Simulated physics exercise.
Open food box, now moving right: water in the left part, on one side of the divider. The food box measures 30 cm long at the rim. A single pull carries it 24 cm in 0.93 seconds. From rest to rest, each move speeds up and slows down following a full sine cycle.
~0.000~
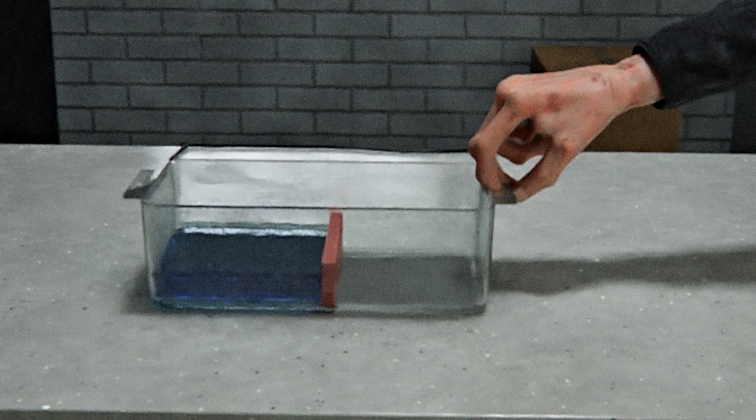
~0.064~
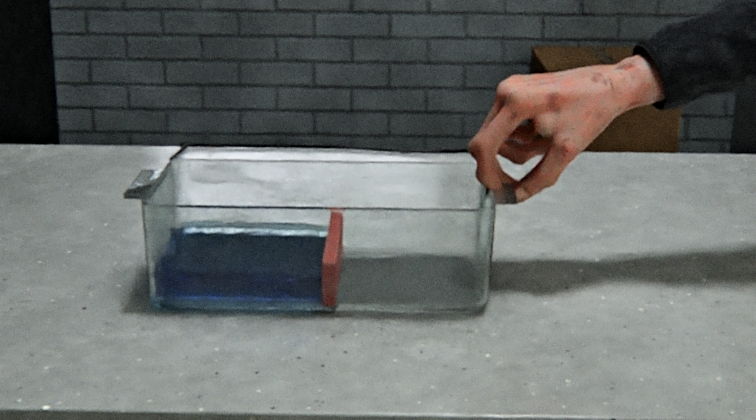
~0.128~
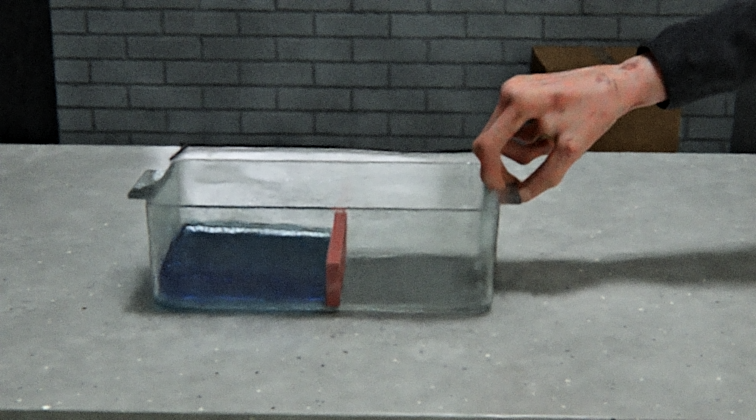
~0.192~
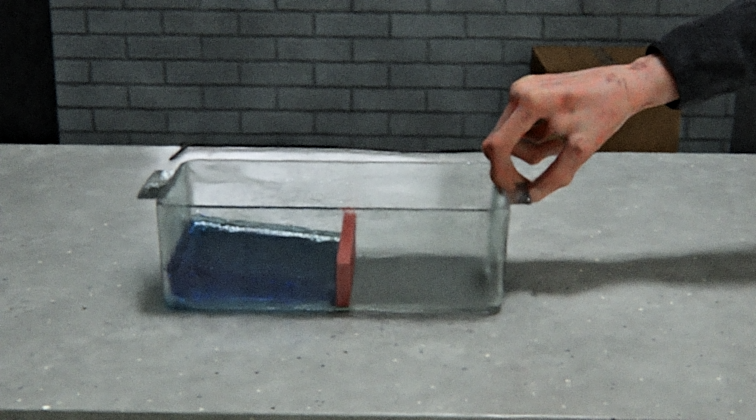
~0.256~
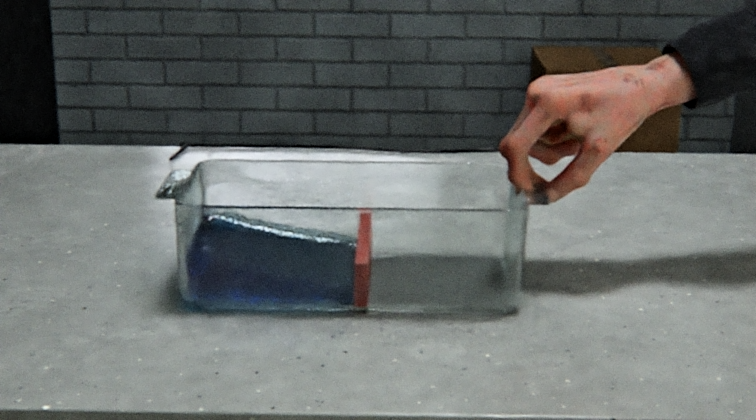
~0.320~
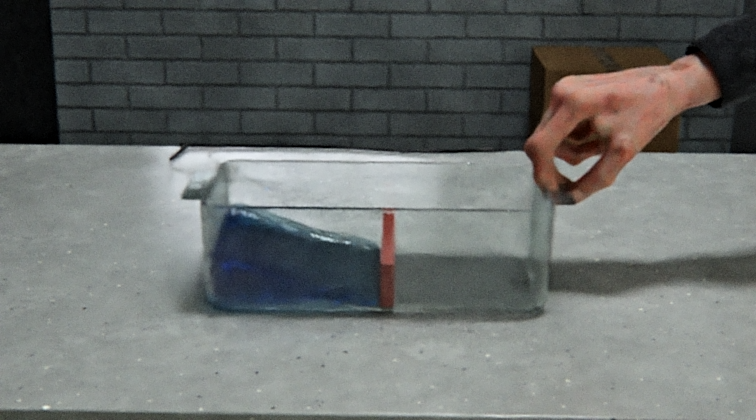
A hand pulls a clear container rightward, and the blue water inside slopes up toward the left.
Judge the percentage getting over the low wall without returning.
About 14 out of 100.
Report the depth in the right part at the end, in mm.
Roughly 4 millimetres.
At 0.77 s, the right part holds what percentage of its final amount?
80 in a hundred, roughly.
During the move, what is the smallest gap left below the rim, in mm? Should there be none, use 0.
About 35 mm.
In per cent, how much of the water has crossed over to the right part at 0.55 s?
About 0 per cent.
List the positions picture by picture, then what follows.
In the first frame, 0.0 cm from the start; food box, level (165, 245) left, (327, 248) right, rim (488, 188); the top of the divider is at (328, 264).
In the second frame, 0.1 cm from the start; food box, level (165, 244) left, (328, 249) right.
In the third frame, 0.4 cm from the start; food box, level (169, 241) left, (332, 252) right.
In the fourth frame, 1.3 cm from the start; food box, level (177, 236) left, (340, 254) right.
In the fifth frame, 2.8 cm from the start; food box, level (194, 231) left, (346, 257) right.
In the sixth frame, 5.1 cm from the start; food box, level (219, 227) left, (351, 257) right.
Then, 0.55 s in, it has gone 16 cm; 0 per cent is on the right side and 0 is out of the food box.
Then, 0.77 s in, it has gone 23 cm; 11 per cent is on the right side and 0 is out of the food box.
Then, 1.00 s in, it has gone 24 cm; 13 per cent is on the right side and 0 is out of the food box.
Then, 1.22 s in, it has gone 24 cm; 13 per cent is on the right side and 0 is out of the food box.
Finally, 14 per cent is on the right side and 0 is out of the food box.
